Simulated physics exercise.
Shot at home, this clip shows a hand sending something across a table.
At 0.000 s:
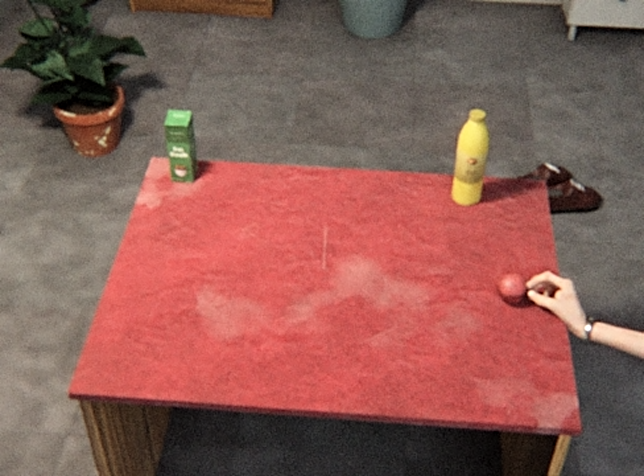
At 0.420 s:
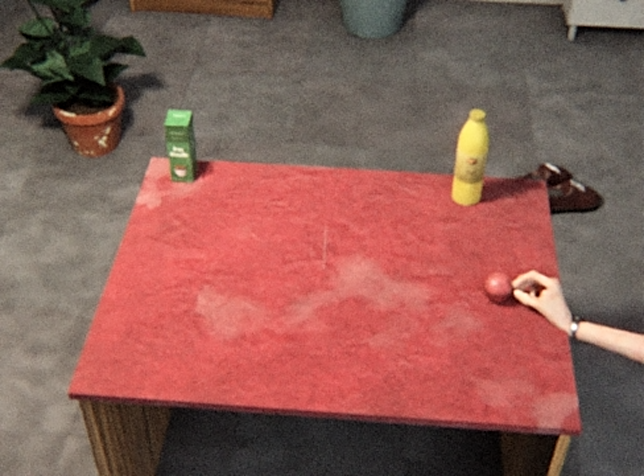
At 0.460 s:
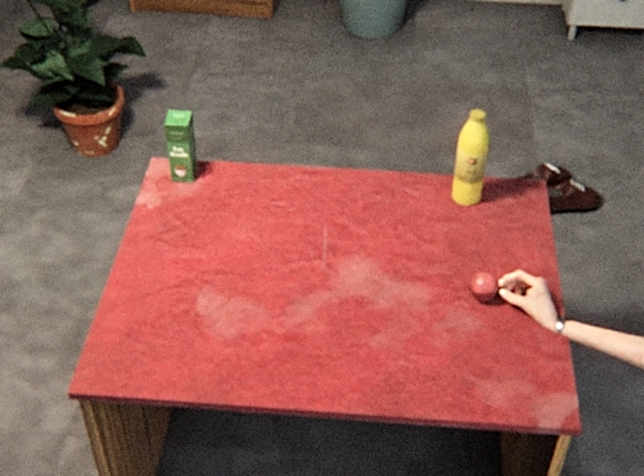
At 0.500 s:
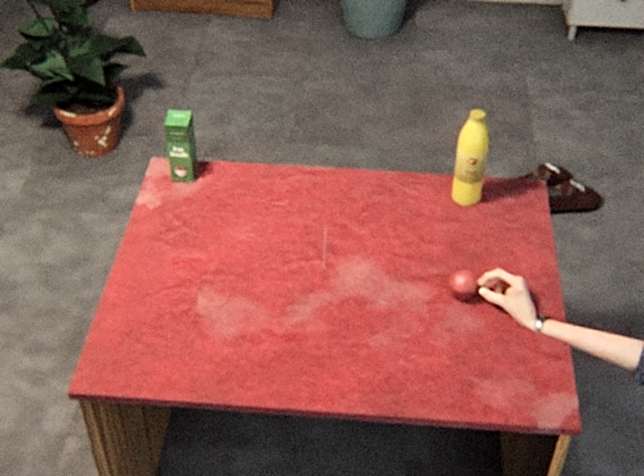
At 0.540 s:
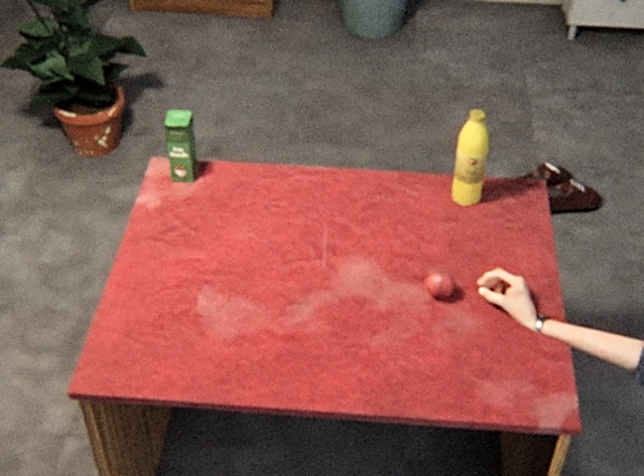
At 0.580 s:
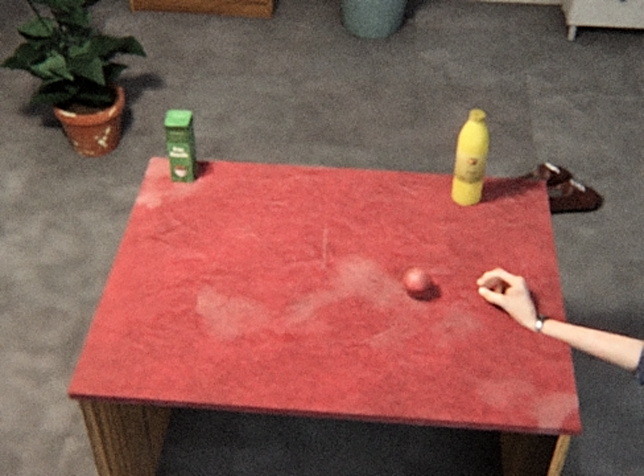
In a room with a grey floor, a red table with paler patches is seen from above its front edge by a still camera. A green carton stands at the back left corner and a yellow bottle at the back right, with a potted plant and dark shoes beyond. From the right, a hand moves a red ball leftward, then stays in place as the ball rolls on toward the table's middle.
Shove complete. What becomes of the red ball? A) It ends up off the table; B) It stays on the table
Option A: It ends up off the table.
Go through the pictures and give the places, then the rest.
In the first frame, under the hand; red ball (512, 288).
In the second frame, under the hand; red ball (498, 287).
In the third frame, under the hand; red ball (484, 286).
In the fourth frame, red ball (463, 285).
In the fifth frame, red ball (440, 284) displaced about its own width.
In the sixth frame, red ball (417, 282) displaced well along.
Around 0.98 s, red ball displaced well along near (200, 268).
Around 1.38 s, red ball now off the table.
Finally (1.7 s), off the table, red ball.
